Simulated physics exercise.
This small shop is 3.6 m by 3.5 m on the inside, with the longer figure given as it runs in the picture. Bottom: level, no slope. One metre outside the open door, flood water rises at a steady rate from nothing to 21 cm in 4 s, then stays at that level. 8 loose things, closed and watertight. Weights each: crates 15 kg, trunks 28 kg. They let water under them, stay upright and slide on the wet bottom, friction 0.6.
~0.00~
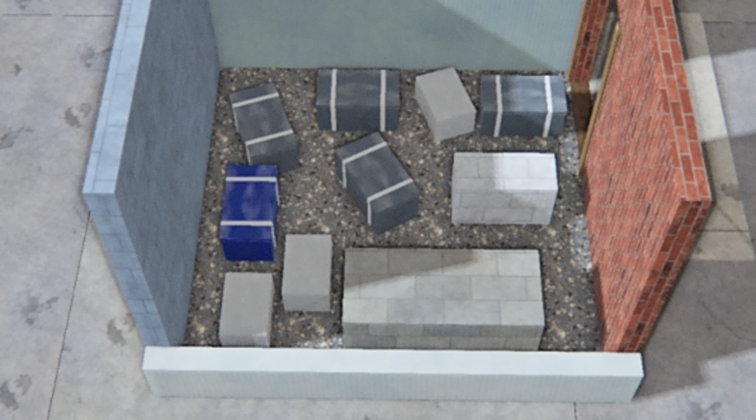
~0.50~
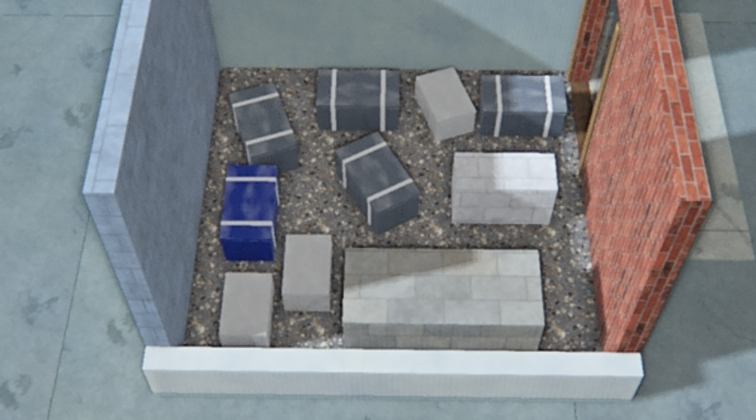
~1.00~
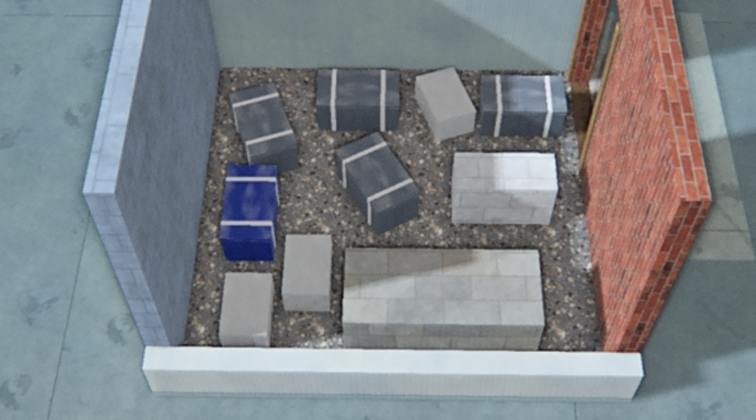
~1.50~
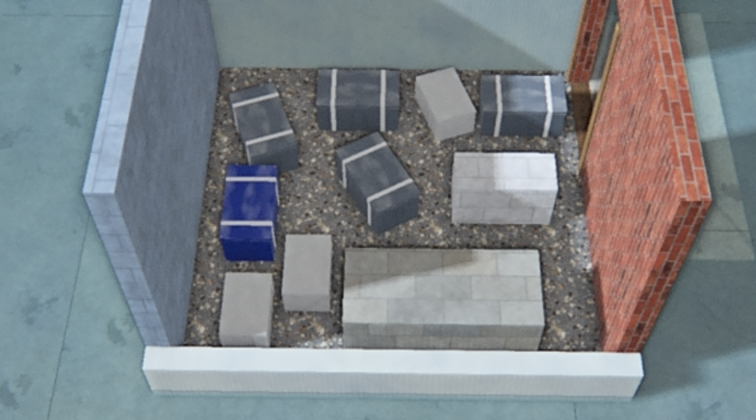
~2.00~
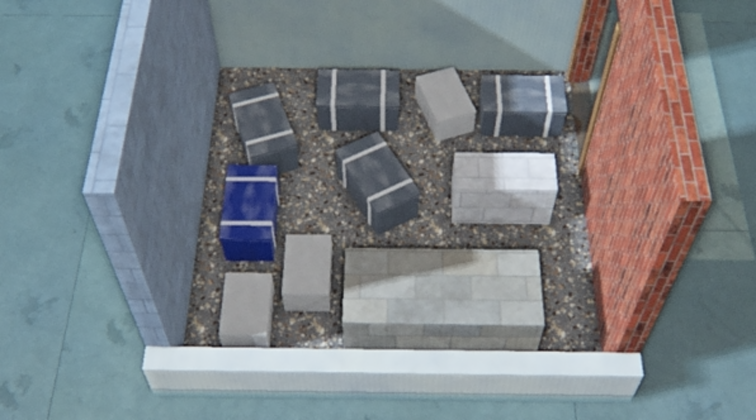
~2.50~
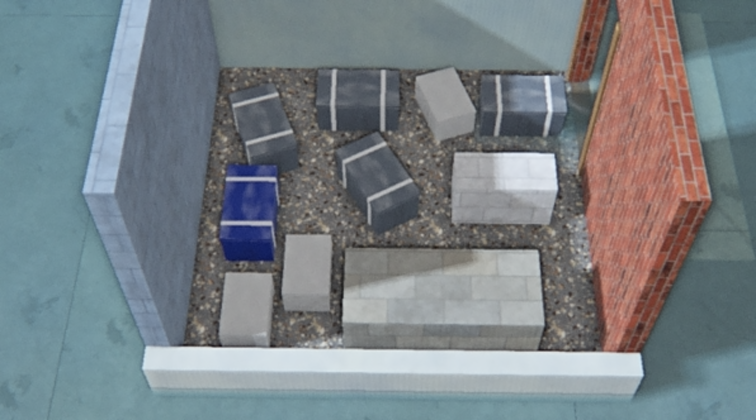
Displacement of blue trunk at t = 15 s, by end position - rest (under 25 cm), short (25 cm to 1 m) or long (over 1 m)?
Short.
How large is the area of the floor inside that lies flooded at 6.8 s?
About 8.0 m2.
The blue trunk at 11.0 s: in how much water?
About 15 cm.
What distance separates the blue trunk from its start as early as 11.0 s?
I'd guess some 60 cm by then.
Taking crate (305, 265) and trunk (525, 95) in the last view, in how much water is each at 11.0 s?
Some 15 cm at the first, some 11 cm at the second.
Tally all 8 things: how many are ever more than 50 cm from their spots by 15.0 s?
I make it 7.
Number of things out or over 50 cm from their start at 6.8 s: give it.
At that time I count 3.
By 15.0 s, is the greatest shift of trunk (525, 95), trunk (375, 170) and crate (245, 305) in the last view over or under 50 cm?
Result, in order: Bigger / bigger / not bigger.
After 3.5 s the blue trunk is near (249, 201), 0.0 m from its start, aground; 0 afloat.
After 6.8 s the blue trunk is near (249, 201), 0.0 m from its start, aground; 3 afloat.
After 11.0 s the blue trunk is near (217, 245), 0.6 m from its start, afloat; 8 afloat.
After 15.0 s the blue trunk is near (225, 236), 0.5 m from its start, afloat; 8 afloat.
